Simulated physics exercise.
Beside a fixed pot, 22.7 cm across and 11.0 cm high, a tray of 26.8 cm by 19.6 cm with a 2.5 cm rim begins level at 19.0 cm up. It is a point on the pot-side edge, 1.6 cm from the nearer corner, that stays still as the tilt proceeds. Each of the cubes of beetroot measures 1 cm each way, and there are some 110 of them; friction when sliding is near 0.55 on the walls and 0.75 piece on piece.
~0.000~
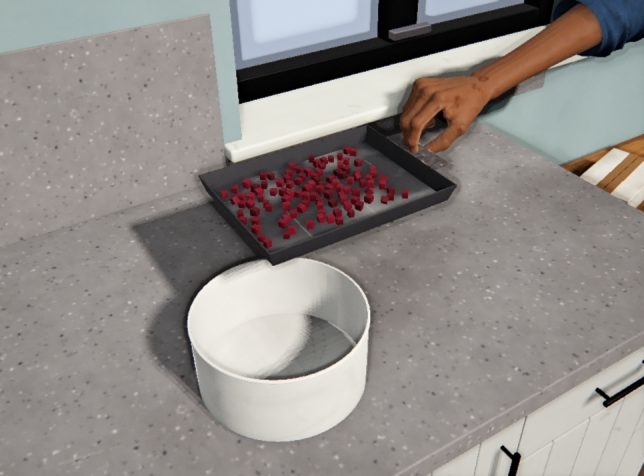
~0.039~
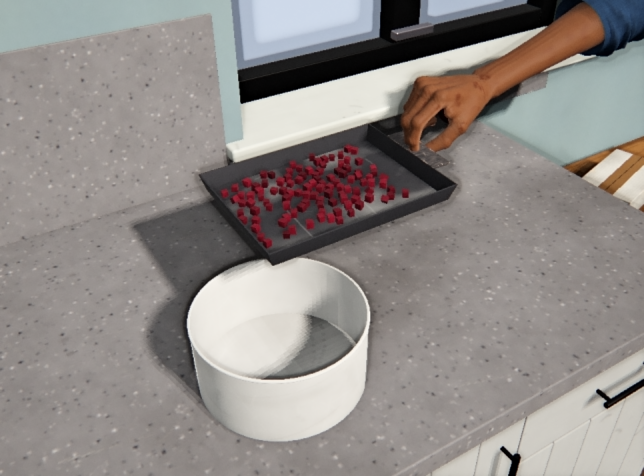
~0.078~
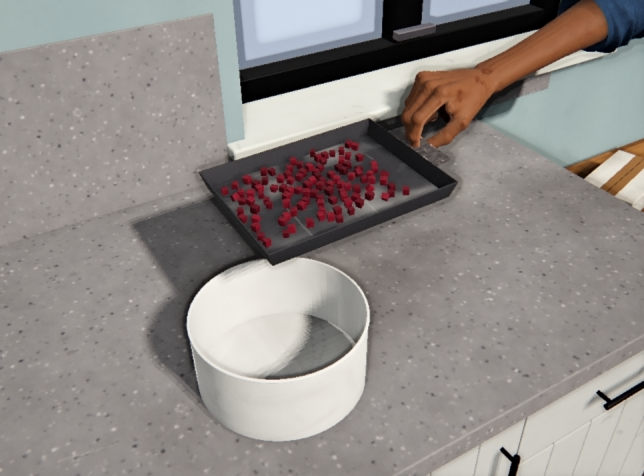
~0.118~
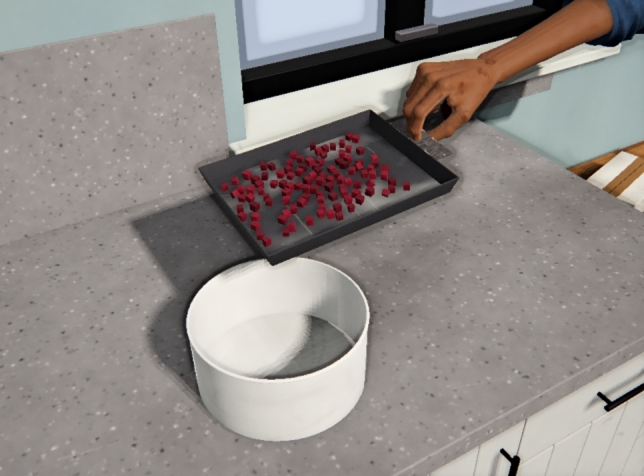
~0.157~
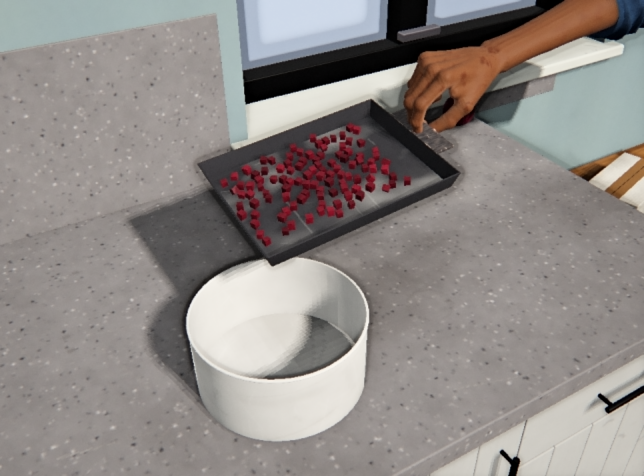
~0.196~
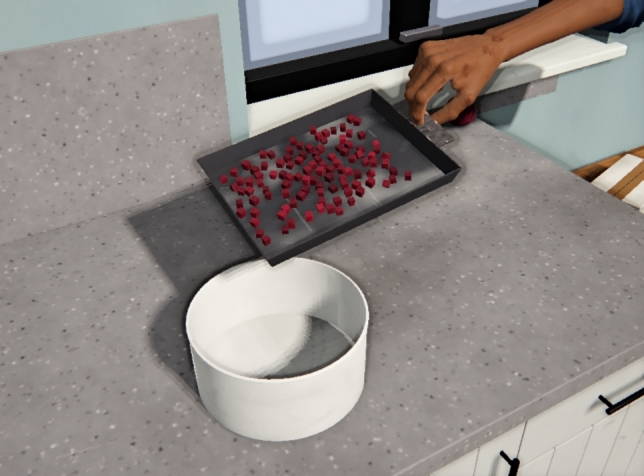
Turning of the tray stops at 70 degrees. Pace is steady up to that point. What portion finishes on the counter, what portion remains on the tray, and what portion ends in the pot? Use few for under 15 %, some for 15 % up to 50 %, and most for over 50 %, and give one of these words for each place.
Counter: Few, tray: Some, pot: Most.
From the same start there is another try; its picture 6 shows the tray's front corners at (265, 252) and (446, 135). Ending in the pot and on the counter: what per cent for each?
That works out as pot 25 and counter 45.
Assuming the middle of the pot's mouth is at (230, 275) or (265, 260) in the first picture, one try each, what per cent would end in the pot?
First try about 0 per cent, second try about 0 per cent.
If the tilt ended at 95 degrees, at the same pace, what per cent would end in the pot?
I'd say close to 100 percent.
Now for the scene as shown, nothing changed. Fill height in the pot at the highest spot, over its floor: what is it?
1.5 cm.
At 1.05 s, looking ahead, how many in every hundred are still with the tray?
It works out to near 55 per cent of the load.
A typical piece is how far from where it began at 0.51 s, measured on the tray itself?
It has moved some 1 cm from its start.
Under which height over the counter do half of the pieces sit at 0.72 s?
Height: Around 24 cm.
After 0.51 s, tilt 41 degrees; the tray holds 100 %, the pot 0 %.
Then, at 0.72 s, tilt 59 degrees; the tray holds 100 %, the pot 0 %.
Then, at 1.05 s, tilt 70 degrees; the tray holds 55 %, the pot 40 %.
In the end, at 2.1 s, counter 0 %, tray 40 %, pot 55 %.
